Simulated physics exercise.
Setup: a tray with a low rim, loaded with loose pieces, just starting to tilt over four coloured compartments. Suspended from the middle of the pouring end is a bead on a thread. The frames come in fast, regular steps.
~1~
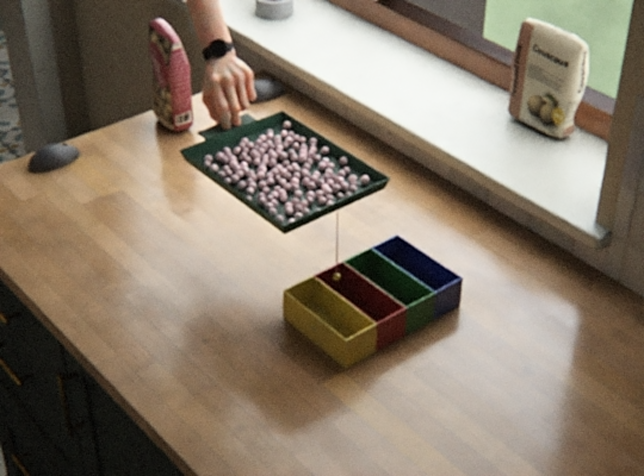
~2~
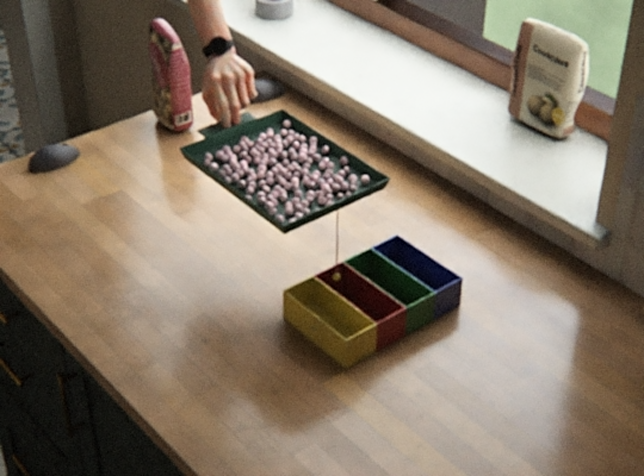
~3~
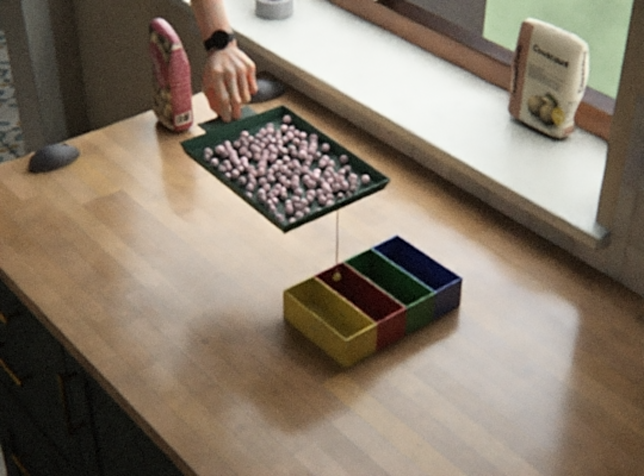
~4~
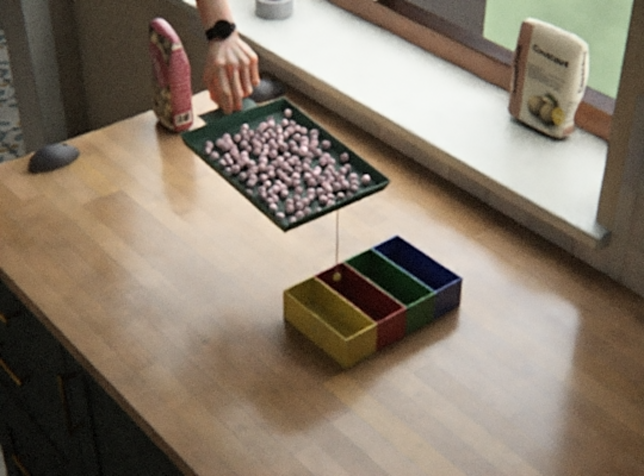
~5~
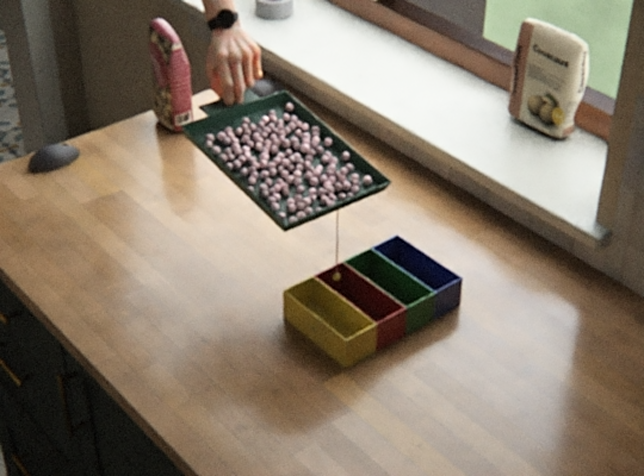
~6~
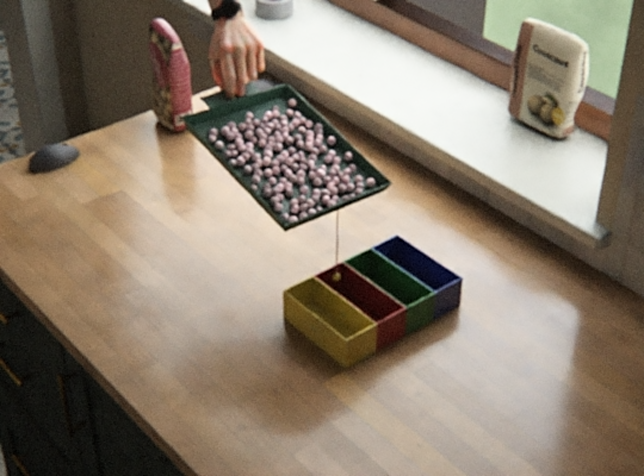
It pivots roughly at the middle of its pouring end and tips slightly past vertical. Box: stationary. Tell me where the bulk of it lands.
The bulk lands in the green cell.
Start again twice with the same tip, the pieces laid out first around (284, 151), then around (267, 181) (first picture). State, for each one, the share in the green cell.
In order, 40 per cent then 40 per cent.
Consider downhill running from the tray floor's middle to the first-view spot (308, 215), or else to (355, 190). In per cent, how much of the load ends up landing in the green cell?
About 0 % and about 50 %.
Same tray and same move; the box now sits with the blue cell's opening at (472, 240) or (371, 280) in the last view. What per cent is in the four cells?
You'd see roughly 60 per cent first and roughly 60 per cent second.
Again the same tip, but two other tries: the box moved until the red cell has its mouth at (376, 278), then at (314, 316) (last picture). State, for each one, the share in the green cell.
Approximately 20 percent, followed by approximately 20 percent.
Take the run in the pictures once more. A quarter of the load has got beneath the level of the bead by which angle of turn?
At about 70°.
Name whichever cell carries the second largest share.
The red one.
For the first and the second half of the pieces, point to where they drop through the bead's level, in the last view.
(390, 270), then (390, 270).
Soon after the last picture, tray tipped steeply; most on the tray; a small part in the green cell; a stray few in the red cell; a stray few in the blue cell; a small part falling or outside the box.
A little later, tray tipped right over; about half in the green cell; about a quarter in the red cell; a small part in the blue cell; a small part in the yellow cell; a small part falling or outside the box.
Later still, tray tipped past a quarter turn; about half in the green cell; about a quarter in the red cell; a small part in the blue cell; a small part in the yellow cell; a small part falling or outside the box.
At rest, tray tipped past a quarter turn; about half in the green cell; about a quarter in the red cell; a small part in the blue cell; a small part in the yellow cell; a small part outside the box.
